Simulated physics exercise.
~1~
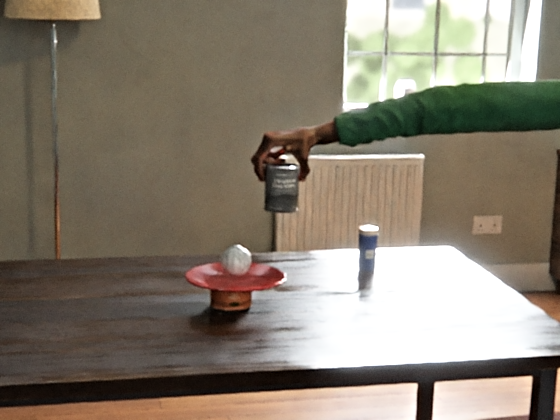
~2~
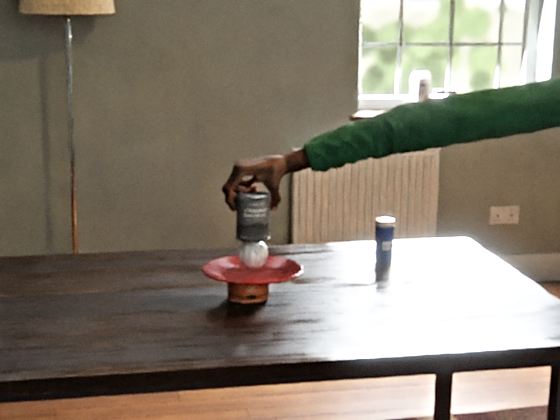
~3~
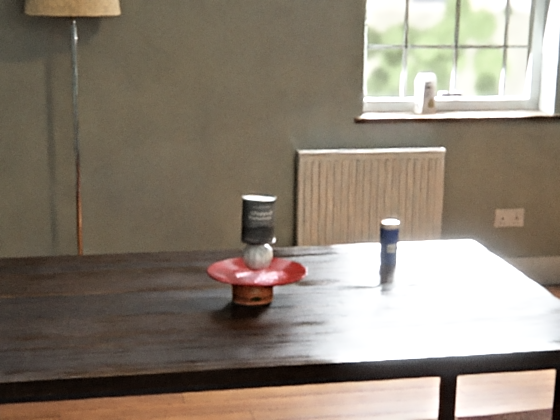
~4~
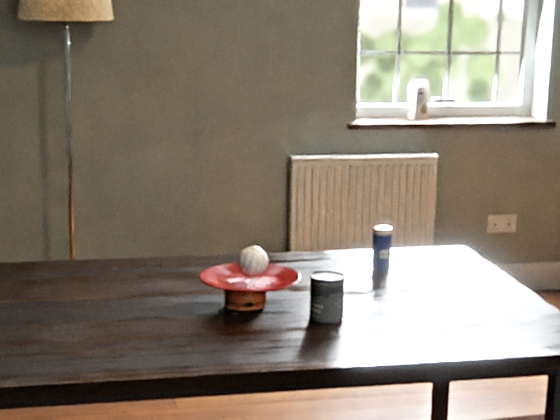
A hand sets a grey pot on a white ball, but it topples onto the table.
